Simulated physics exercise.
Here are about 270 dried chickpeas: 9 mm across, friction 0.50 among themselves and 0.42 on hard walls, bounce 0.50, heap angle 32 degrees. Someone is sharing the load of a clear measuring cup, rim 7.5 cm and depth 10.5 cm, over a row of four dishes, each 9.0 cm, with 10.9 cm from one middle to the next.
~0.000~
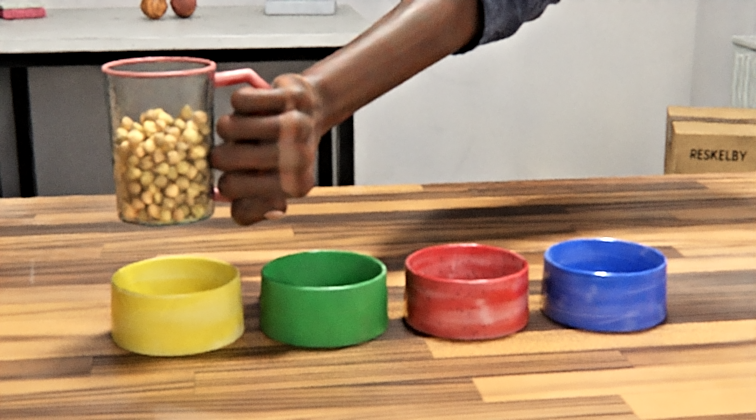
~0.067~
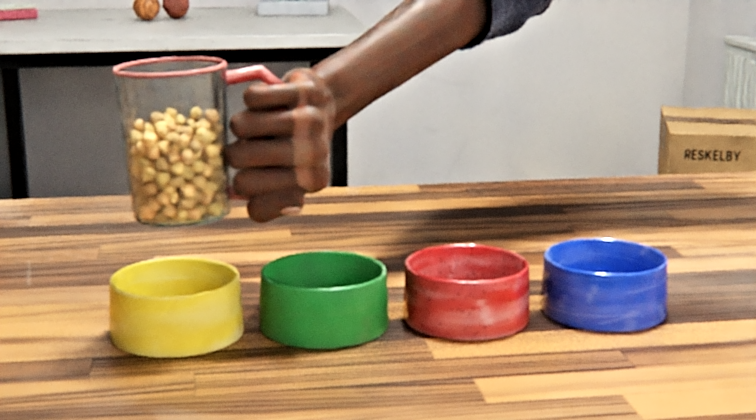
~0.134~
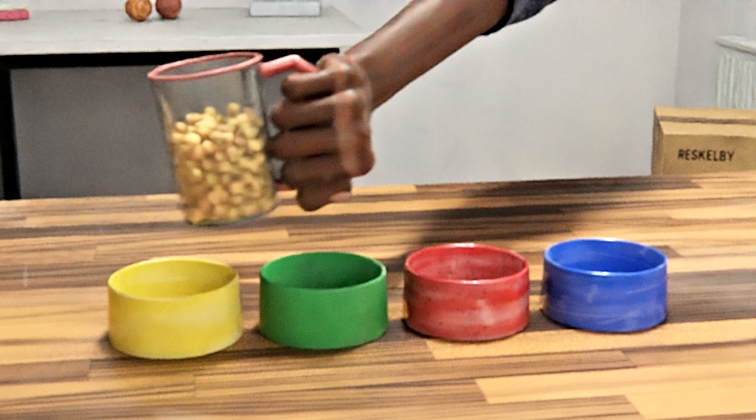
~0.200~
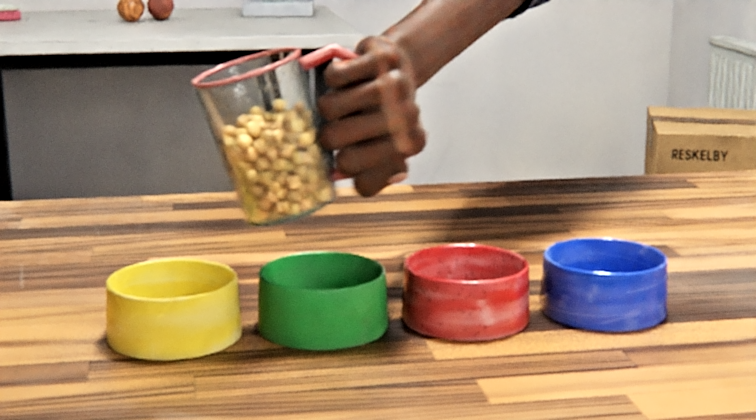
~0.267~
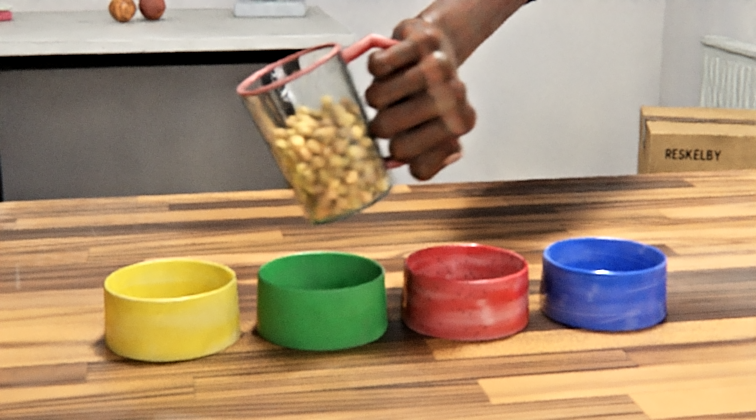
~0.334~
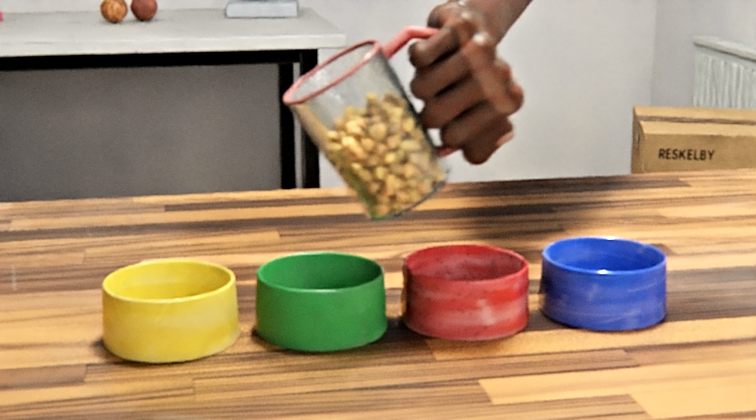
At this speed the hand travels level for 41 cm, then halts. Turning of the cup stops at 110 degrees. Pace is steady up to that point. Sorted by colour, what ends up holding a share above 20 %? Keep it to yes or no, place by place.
Place by place: Red no, blue yes, green no, yellow no, counter no.
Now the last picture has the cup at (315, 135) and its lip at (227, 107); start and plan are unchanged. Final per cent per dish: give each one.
Kept per dish: Red = 0, blue = 100, green = 0, yellow = 0.
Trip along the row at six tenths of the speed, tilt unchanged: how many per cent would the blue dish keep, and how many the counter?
Blue: 90; counter: 10.
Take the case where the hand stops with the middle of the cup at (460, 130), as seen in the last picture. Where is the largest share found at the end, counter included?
Most goes to: Green.
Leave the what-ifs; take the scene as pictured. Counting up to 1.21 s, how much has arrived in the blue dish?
About 25 percent.
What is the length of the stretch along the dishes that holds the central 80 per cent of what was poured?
Length: Approx. 5 cm.
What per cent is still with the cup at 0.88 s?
Near 100 per cent of the load.
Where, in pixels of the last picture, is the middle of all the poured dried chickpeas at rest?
After settling, the middle sits near (608, 276).
After 0.66 s, tilt 70 degrees; cup holds 100 %.
Then, at 0.88 s, tilt 96 degrees; cup holds 100 %.
Then, at 1.21 s, tilt 110 degrees; cup holds 70 %, blue 25 %.
At rest (2.6 s), red 0 %, blue 100 %, green 0 %, yellow 0 %, counter 0 %.
